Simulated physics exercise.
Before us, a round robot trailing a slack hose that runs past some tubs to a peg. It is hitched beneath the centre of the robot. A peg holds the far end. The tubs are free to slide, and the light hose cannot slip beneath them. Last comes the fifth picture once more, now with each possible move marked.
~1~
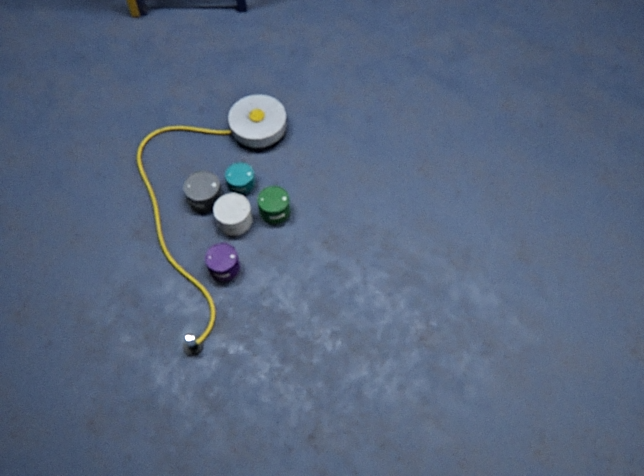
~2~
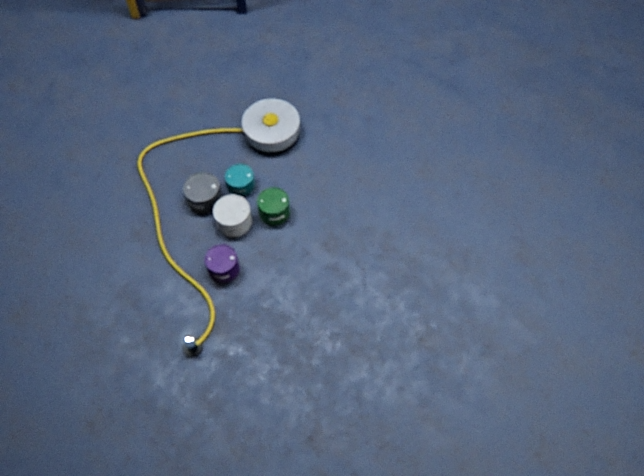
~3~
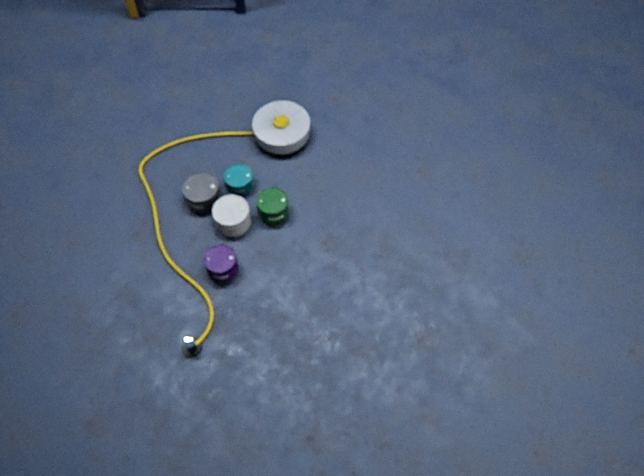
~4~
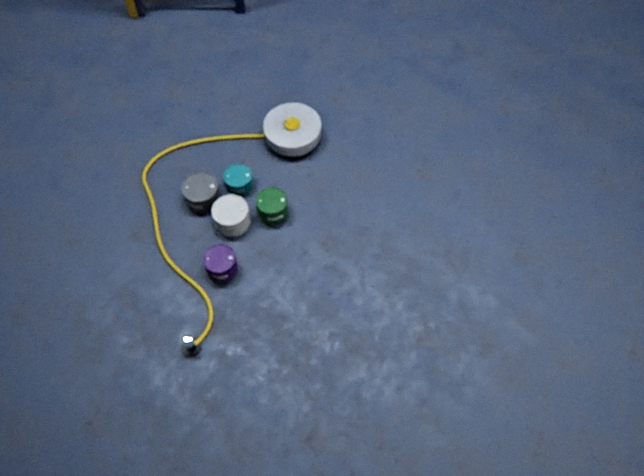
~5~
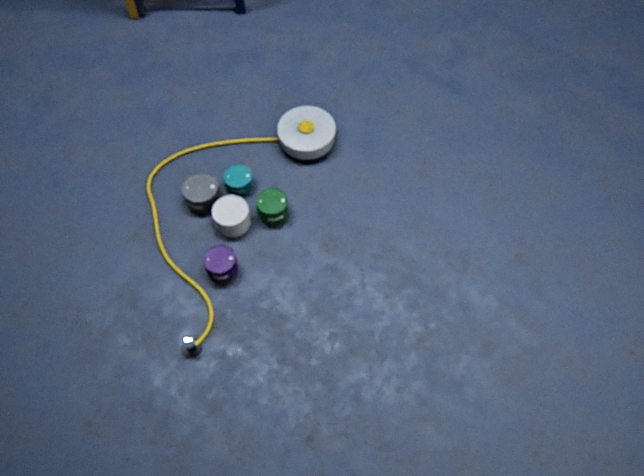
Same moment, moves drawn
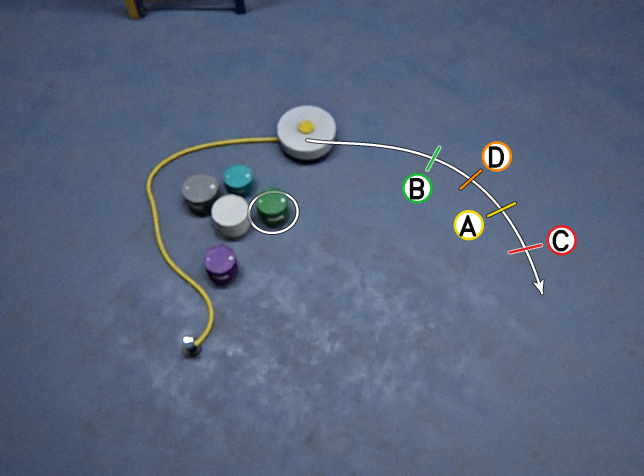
A round white robot slid slowly to the right and slightly down across the blue floor, drawing along one end of a curved yellow cord, while the five small tubs nearby stayed put.
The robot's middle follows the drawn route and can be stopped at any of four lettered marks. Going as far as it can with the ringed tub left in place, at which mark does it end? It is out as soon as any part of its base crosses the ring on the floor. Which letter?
B is the last safe stop.
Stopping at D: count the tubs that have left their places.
Four.
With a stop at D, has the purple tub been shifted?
No.
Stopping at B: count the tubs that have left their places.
Three.
On the marked copy, A at (501, 210); B at (433, 159); C at (525, 249); D at (471, 180); the ring at (273, 212); the route from (307, 140) via (455, 169) to (542, 293).
Following B. Soon after the start, robot (352, 137); green tub (273, 207).
Later, robot (397, 142); grey tub (205, 194); green tub (273, 207).
In the end, robot (435, 152); grey tub (229, 203); turquoise tub (257, 189); white tub (246, 230); green tub (273, 207); the green tub is still in its ring.
As for the rest, A drags the ringed tub to (302, 241); C drags the ringed tub to (318, 255); D drags the ringed tub to (285, 226).
